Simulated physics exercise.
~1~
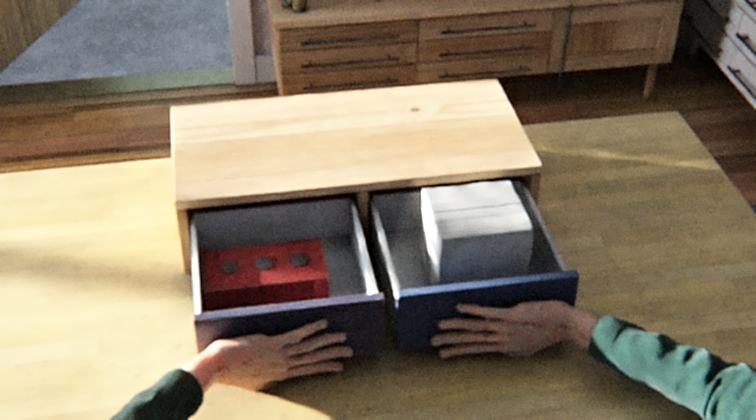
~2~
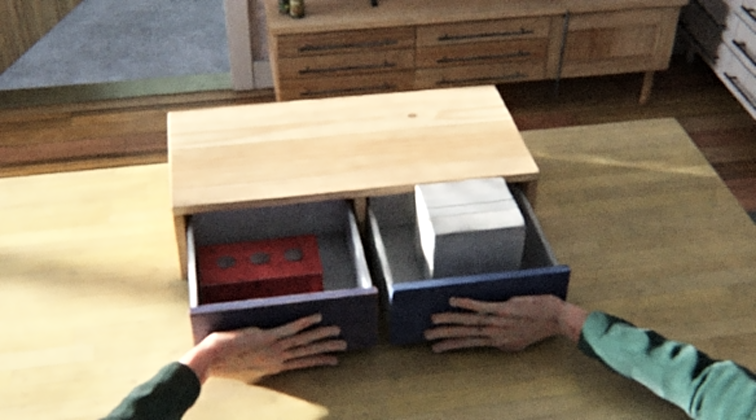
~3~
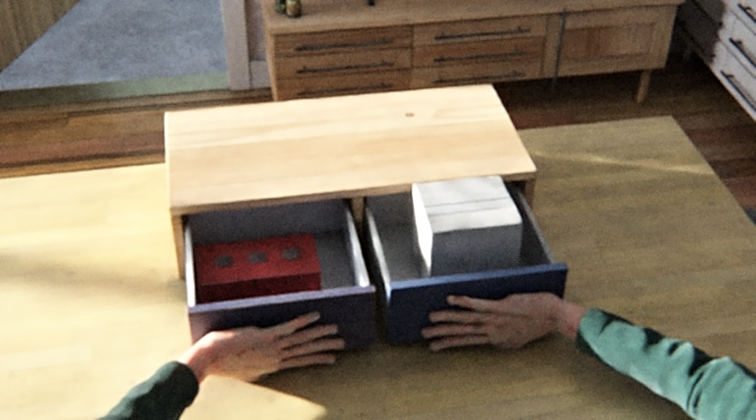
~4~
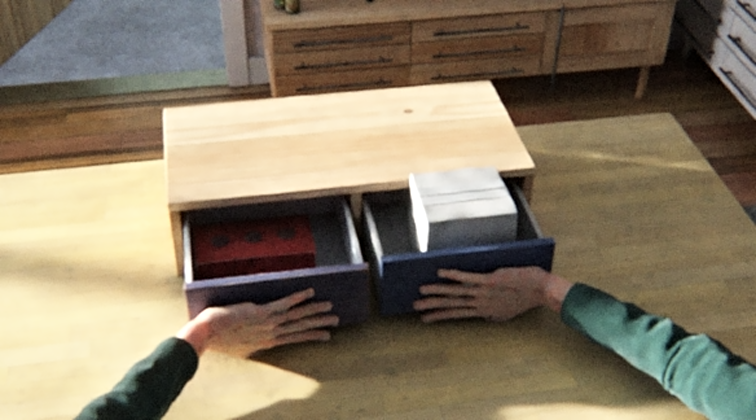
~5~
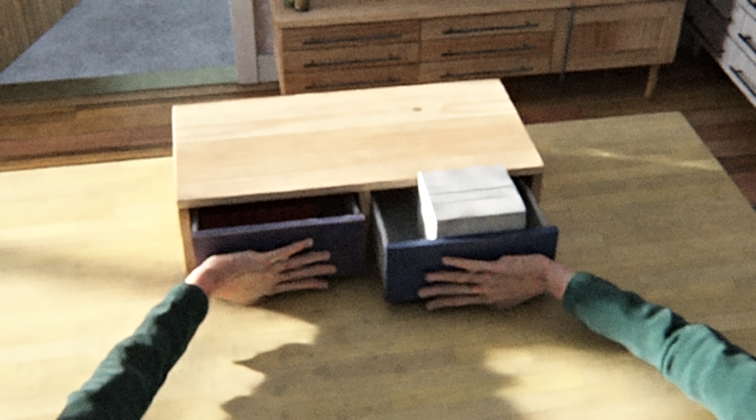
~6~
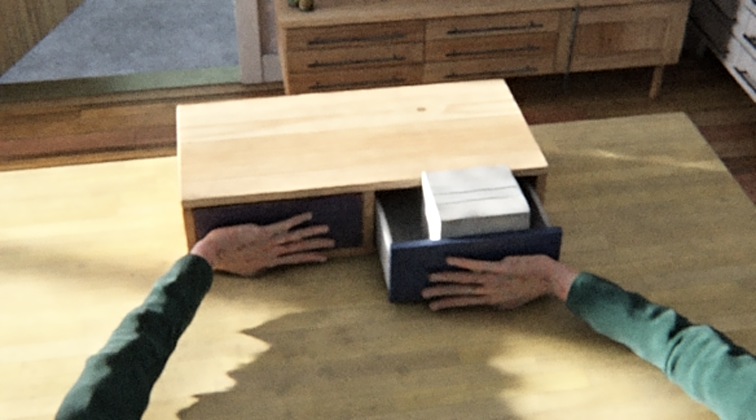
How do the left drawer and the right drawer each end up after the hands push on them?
The left drawer goes all the way in and closes, while the right drawer does not close and remains partly open with the white box still showing.
